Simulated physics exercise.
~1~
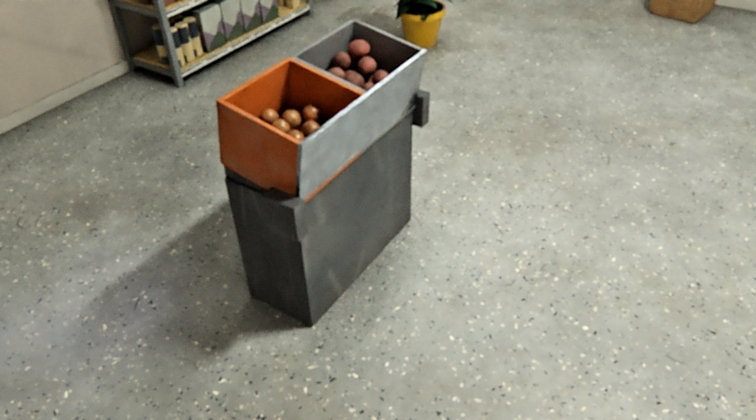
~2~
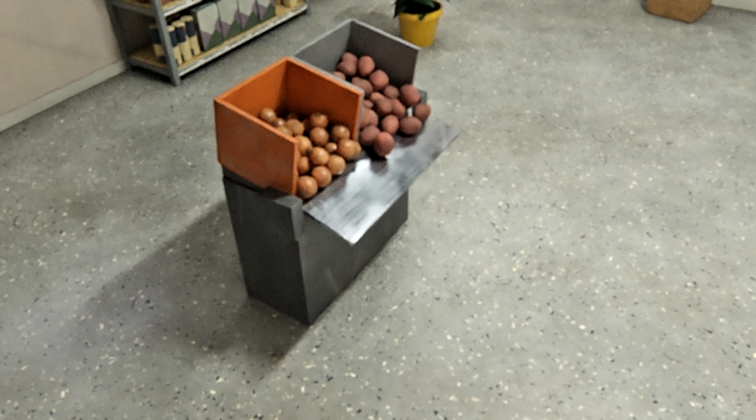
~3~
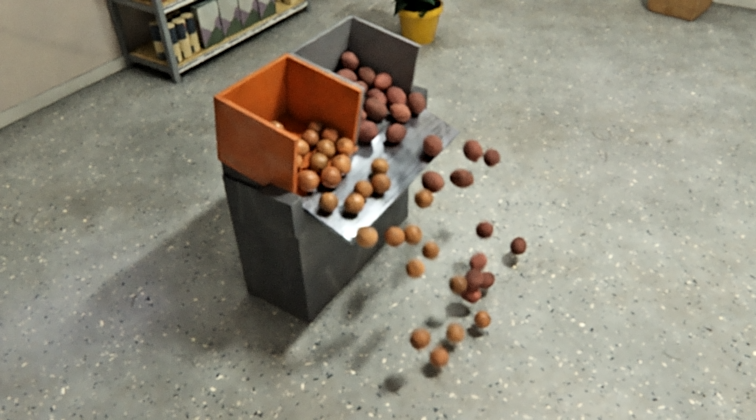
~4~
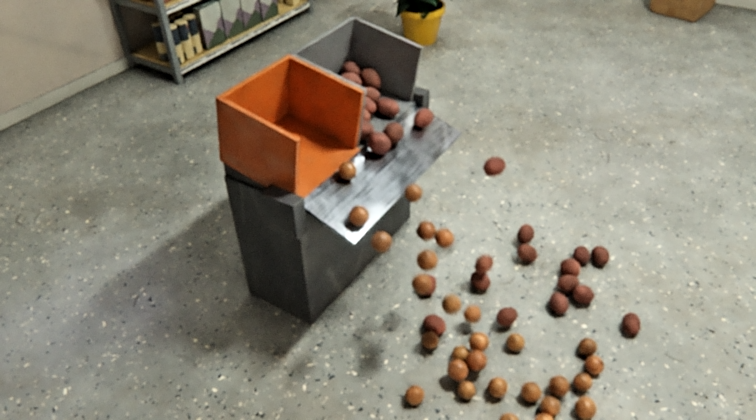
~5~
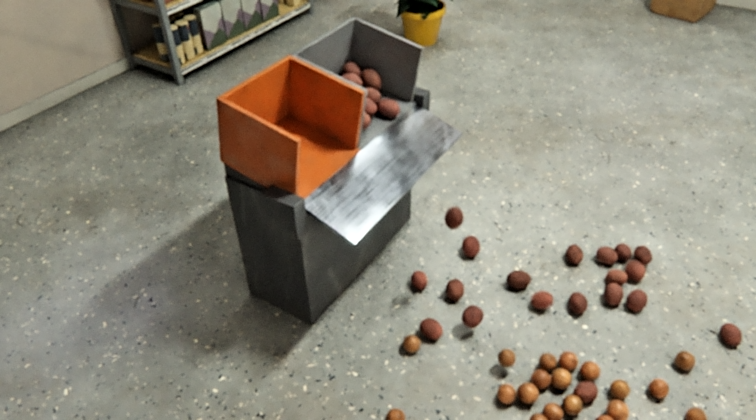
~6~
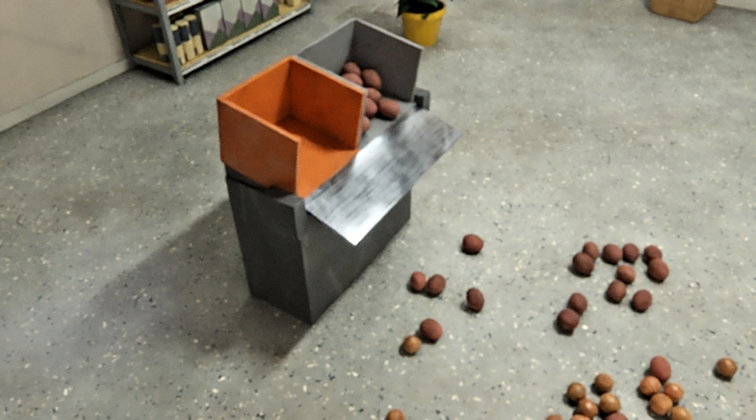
In this clip, the front flap of a stand holding an orange chute of onions and a grey chute of red potatoes drops open, and they tumble out across the speckled floor, leaving the orange chute empty and some potatoes still in the grey one.
